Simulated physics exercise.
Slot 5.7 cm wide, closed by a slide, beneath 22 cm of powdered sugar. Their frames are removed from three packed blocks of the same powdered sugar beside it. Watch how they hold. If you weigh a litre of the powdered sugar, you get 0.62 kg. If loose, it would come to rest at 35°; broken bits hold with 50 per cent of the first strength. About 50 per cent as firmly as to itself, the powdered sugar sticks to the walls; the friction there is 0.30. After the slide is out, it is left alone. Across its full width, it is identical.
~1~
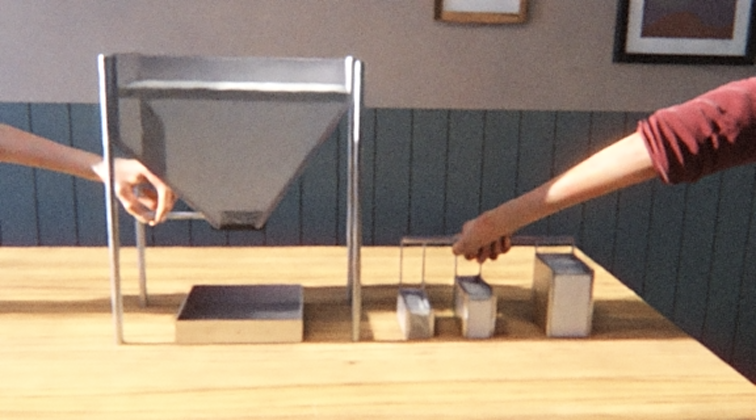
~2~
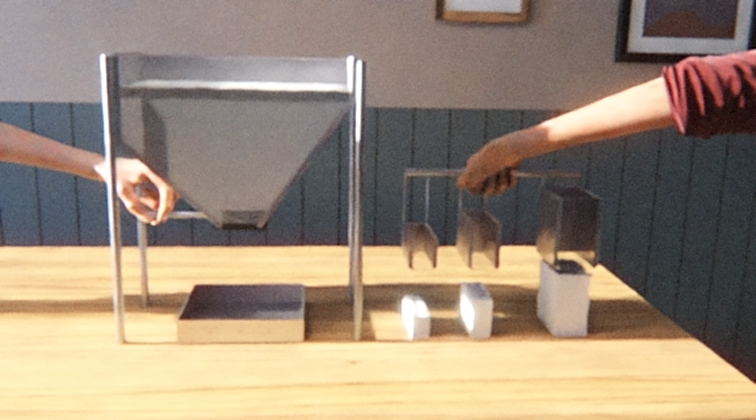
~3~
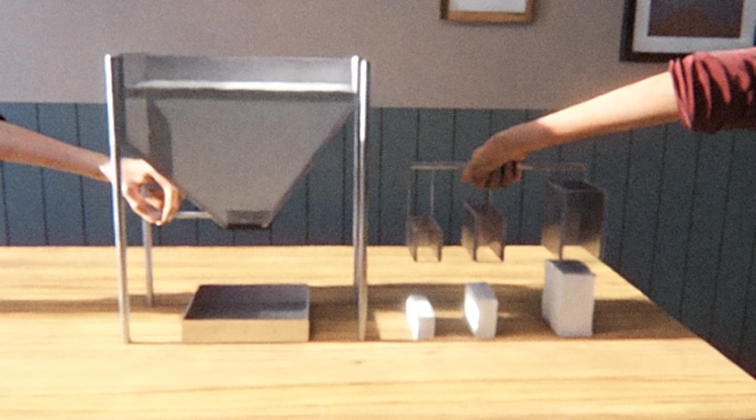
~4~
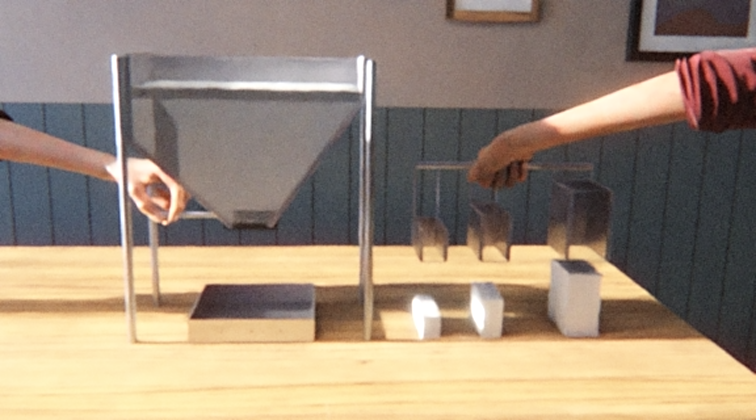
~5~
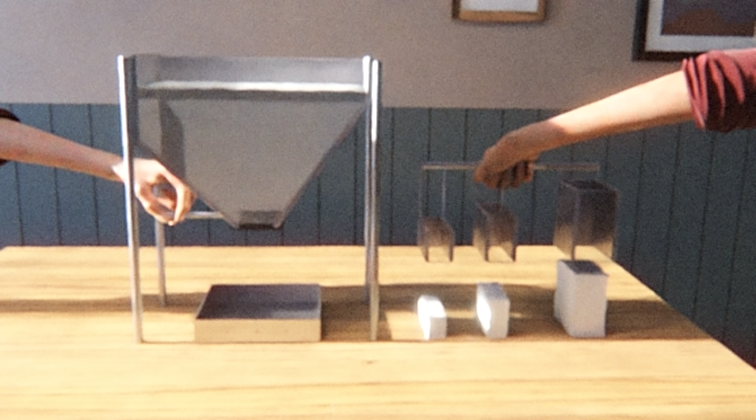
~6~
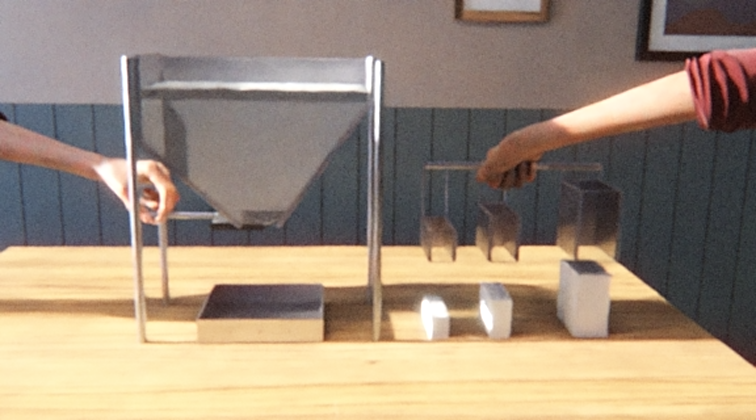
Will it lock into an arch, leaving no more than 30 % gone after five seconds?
Yes.
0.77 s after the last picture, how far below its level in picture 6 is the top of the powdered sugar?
Roughly 0.0 centimetres, give or take.
Another 0.35 s on from the sixth picture, 0 % has run out.
Another 0.77 s on from the sixth picture, 0 % has run out.
Another 1.18 s on from the sixth picture, 0 % has run out.
Another 1.60 s on from the sixth picture, 0 % has run out.
Another 4.90 s on from the sixth picture, at the end, 0 % has run out.
